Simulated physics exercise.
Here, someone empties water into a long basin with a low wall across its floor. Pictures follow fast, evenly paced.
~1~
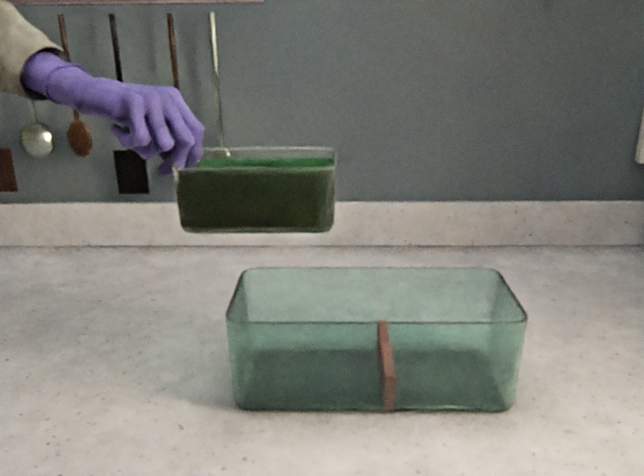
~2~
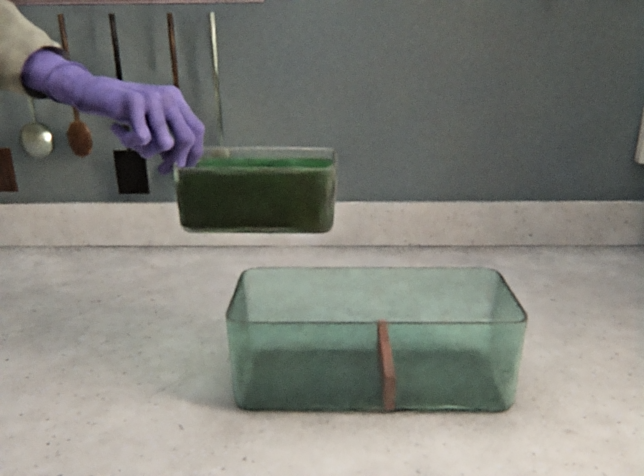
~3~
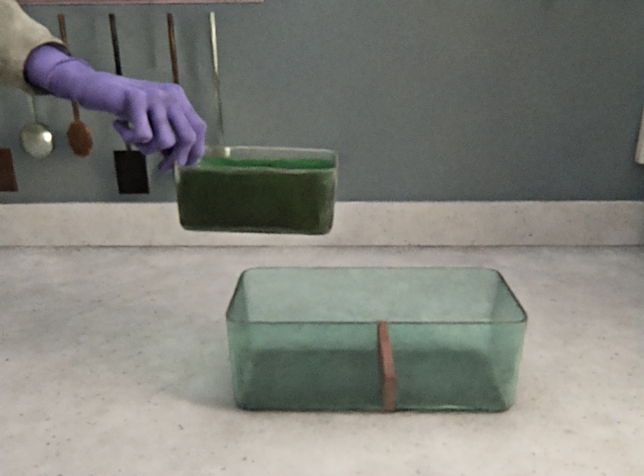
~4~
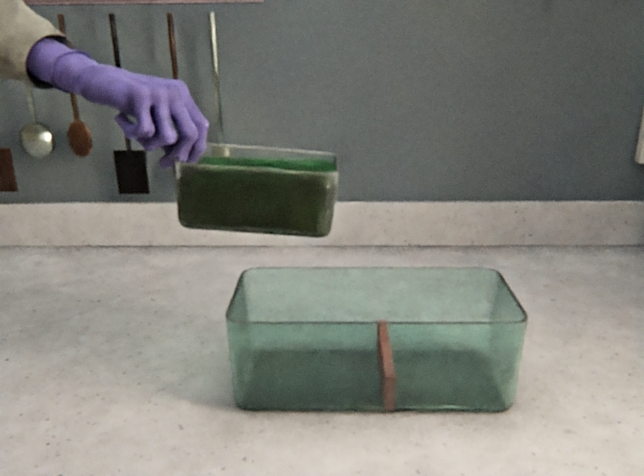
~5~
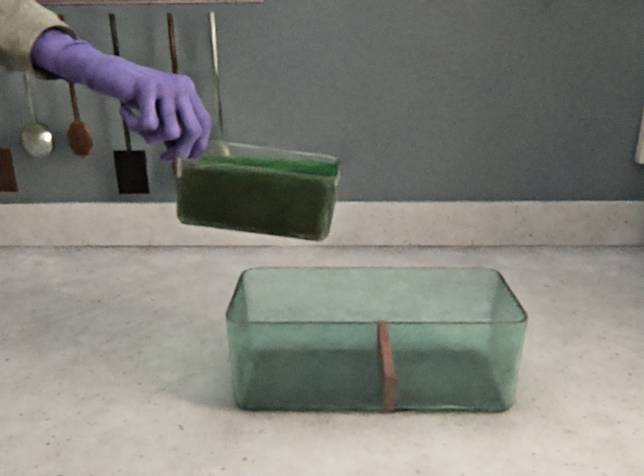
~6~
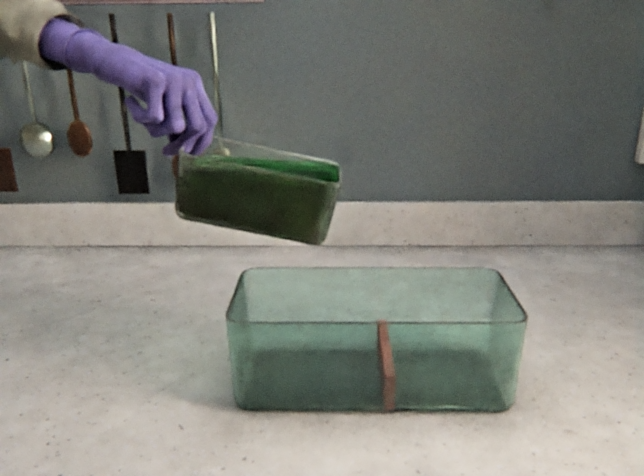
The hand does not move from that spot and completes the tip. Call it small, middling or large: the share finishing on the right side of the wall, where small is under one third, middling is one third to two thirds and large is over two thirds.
Middling.
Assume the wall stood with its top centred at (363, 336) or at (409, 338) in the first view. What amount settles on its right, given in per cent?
The first placement gives around 70 percent, the second 25 percent.
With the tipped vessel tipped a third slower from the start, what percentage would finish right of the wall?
Estimate: Around 60 %.
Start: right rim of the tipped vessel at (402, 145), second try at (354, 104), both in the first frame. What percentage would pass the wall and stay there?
In order, some 70 and 65 percent.
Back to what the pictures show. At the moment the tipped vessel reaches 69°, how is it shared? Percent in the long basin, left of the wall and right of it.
Left 5 %, right 20 %.
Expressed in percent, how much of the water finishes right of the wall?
Around 55 %.
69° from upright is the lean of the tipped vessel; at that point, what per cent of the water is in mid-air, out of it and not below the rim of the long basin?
40 %.
A moment on, the tilt is 69° and 36 per cent is still to pour, 3 is left of the wall and 21 right of it.
Next, the tilt is 103° and 6 per cent is still to pour, 29 is left of the wall and 56 right of it.
Then the tilt is 107° and 0 per cent is still to pour, 39 is left of the wall and 55 right of it.
Later the tilt is 107° and 0 per cent is still to pour, 39 is left of the wall and 55 right of it.
At rest 39 per cent lies left of the wall, 55 right of it and 6 outside.
